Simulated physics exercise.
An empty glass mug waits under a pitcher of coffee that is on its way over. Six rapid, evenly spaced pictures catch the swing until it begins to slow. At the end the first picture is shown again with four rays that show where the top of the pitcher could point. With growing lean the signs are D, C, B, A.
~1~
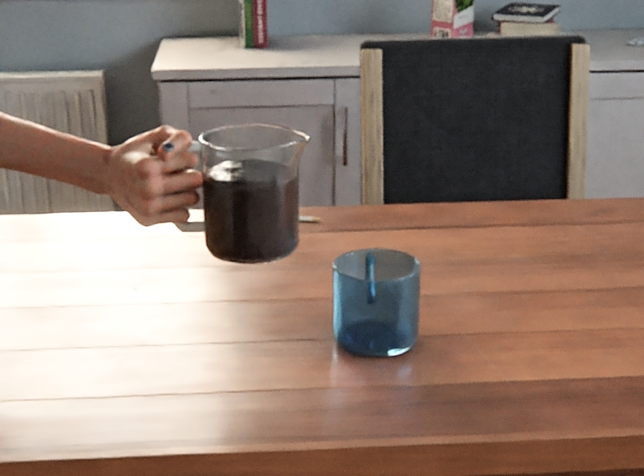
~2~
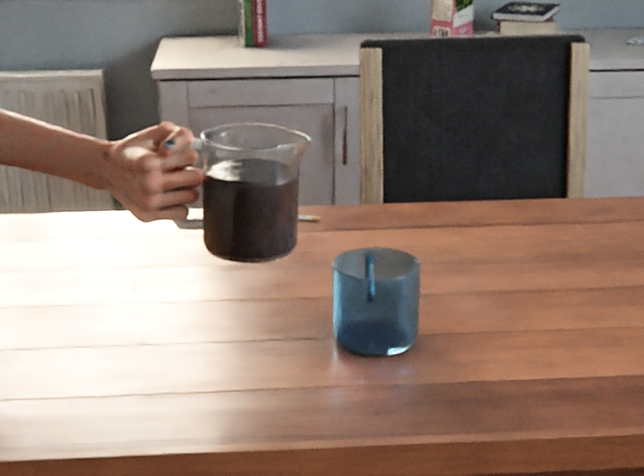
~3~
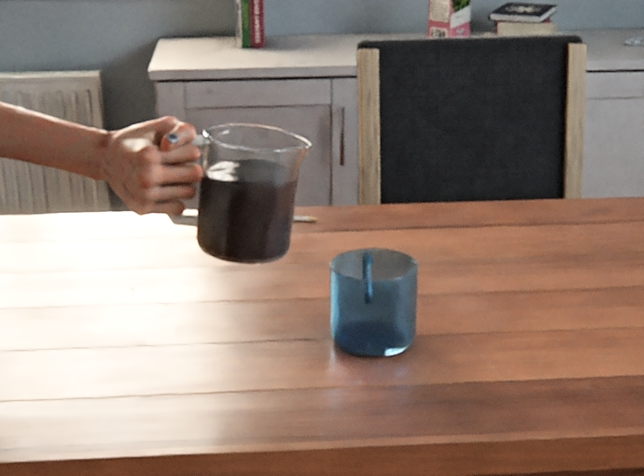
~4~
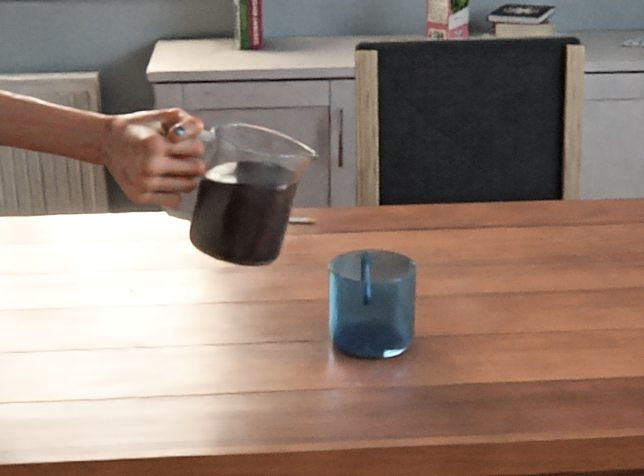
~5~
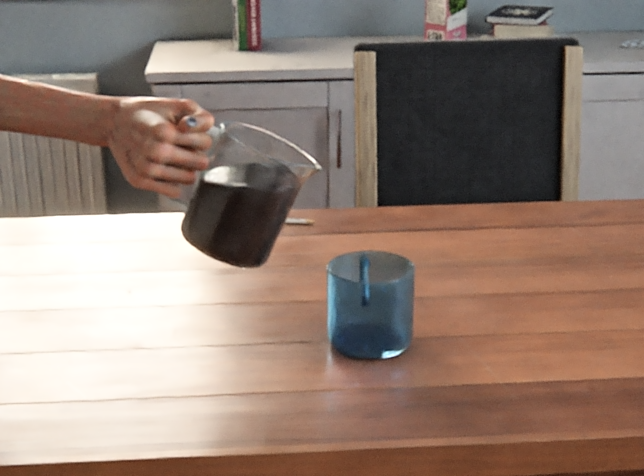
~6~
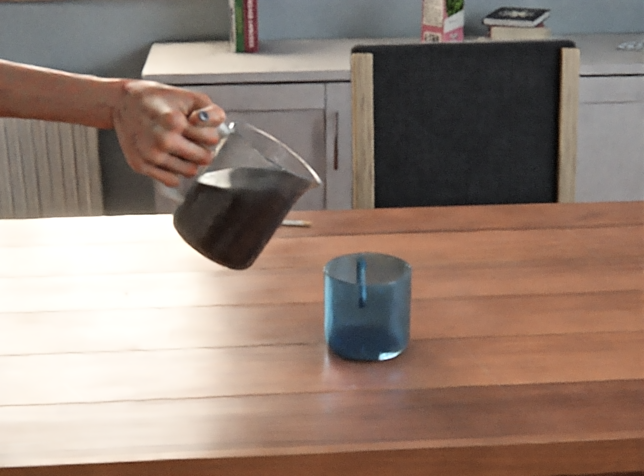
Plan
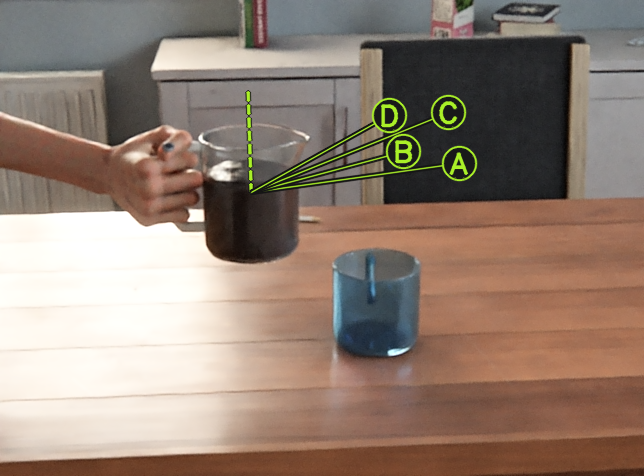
A hand reaching in from the left grips a clear glass pitcher of dark coffee above a wooden table, seen from slightly above at the table's near side. An empty blue glass mug stands to the right, with a dark-backed chair, pale cabinets and a radiator behind. The hand holds the pitcher nearly still, then steadily tilts it rightward, the coffee staying inside, while the view shifts very slightly.
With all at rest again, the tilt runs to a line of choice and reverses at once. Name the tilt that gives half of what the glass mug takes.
C works best here.
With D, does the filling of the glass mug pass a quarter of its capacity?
Yes, clearly.
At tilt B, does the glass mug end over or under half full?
Over.
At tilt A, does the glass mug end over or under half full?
Over half.
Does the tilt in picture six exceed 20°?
Yes, it does.
On the marked copy, A at (443, 165); B at (387, 156); C at (432, 119); D at (374, 123).
For tilt A, the glass mug ends with about 79 % of what it can hold.
For tilt B, the glass mug ends with about 65 % of what it can hold.
For tilt C, the glass mug ends with about 49 % of what it can hold.
For tilt D, the glass mug ends with about 33 % of what it can hold.
